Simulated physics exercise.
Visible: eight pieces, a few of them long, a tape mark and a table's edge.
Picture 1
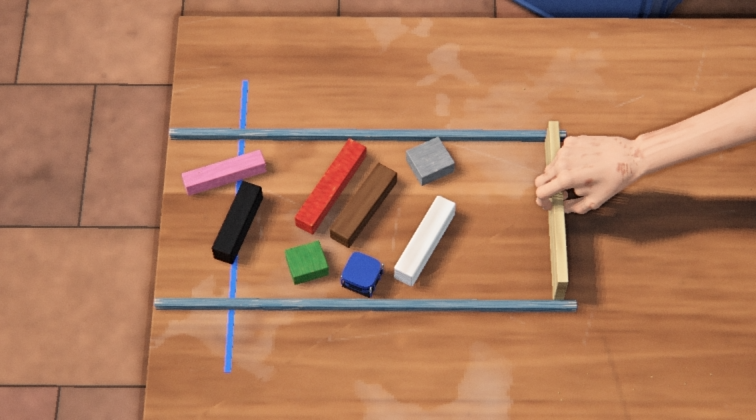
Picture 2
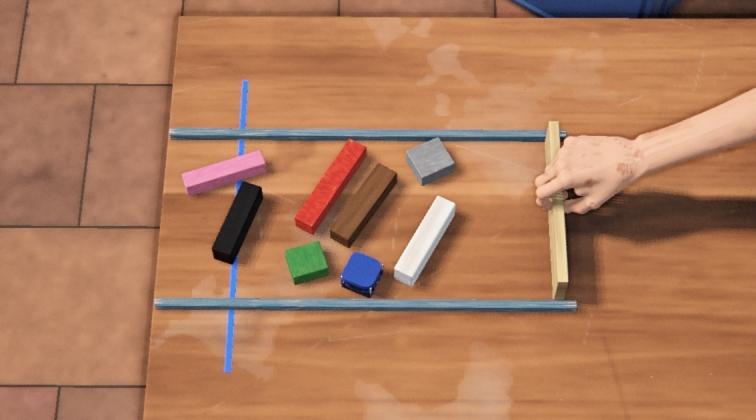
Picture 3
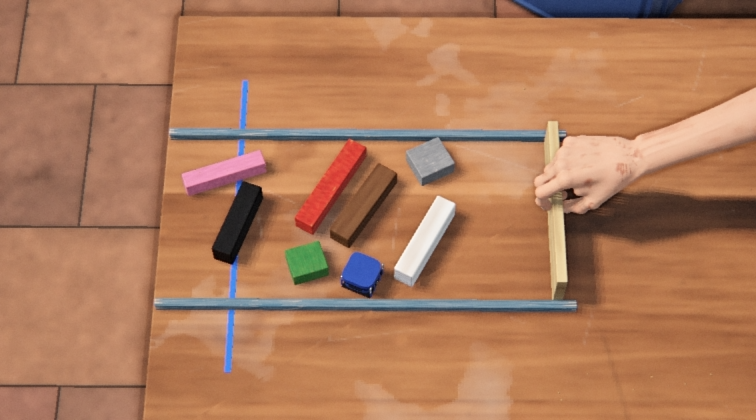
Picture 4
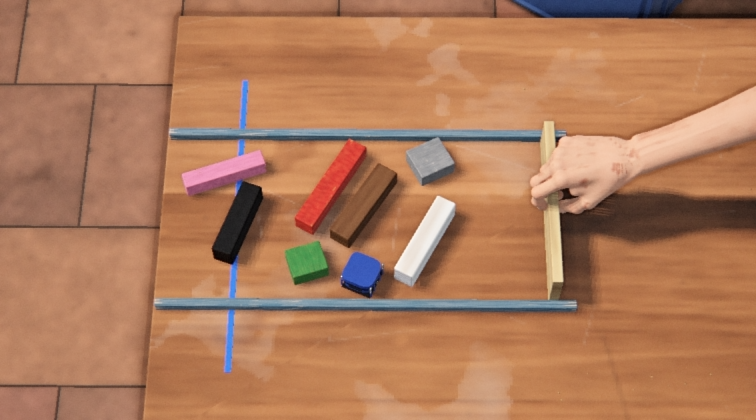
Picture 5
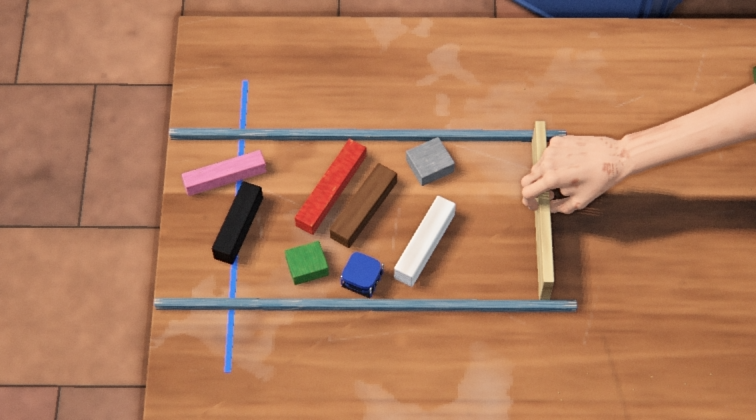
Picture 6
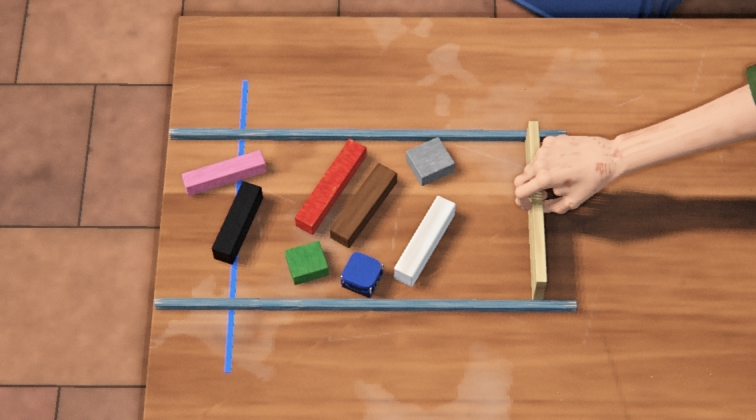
The footage shows eight coloured blocks lying between two parallel rails on a wooden table, some near a blue tape line; a hand holds an upright board at the right, then slides it slightly left while the blocks stay still.
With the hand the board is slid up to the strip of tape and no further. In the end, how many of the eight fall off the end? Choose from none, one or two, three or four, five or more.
Final count: One or two.
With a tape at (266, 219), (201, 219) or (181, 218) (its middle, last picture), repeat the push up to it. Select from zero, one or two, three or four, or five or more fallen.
So, tape by tape, it's zero, then either three or four, then at least five.
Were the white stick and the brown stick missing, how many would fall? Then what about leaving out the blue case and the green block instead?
The counts: 1 and 1.
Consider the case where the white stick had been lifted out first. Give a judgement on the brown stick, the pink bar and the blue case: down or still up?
Brown stick: Is still there; pink bar: Is gone; blue case: Is still there.
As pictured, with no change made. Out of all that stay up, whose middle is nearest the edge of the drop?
The green block.
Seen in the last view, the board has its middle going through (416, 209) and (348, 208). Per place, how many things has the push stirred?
I count 2 first and 6 after.
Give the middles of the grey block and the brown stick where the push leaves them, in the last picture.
You'll find the grey block at roughly (222, 151) and the brown stick at roughly (205, 205).
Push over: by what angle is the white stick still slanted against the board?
Angle: Close to 0 degrees.
Early on, none off yet; pink bar at rest near (224, 173); black stick at rest near (238, 223); green block at rest near (307, 263).
Finally, the number that fall off is one or two; lost, black stick and pink bar.
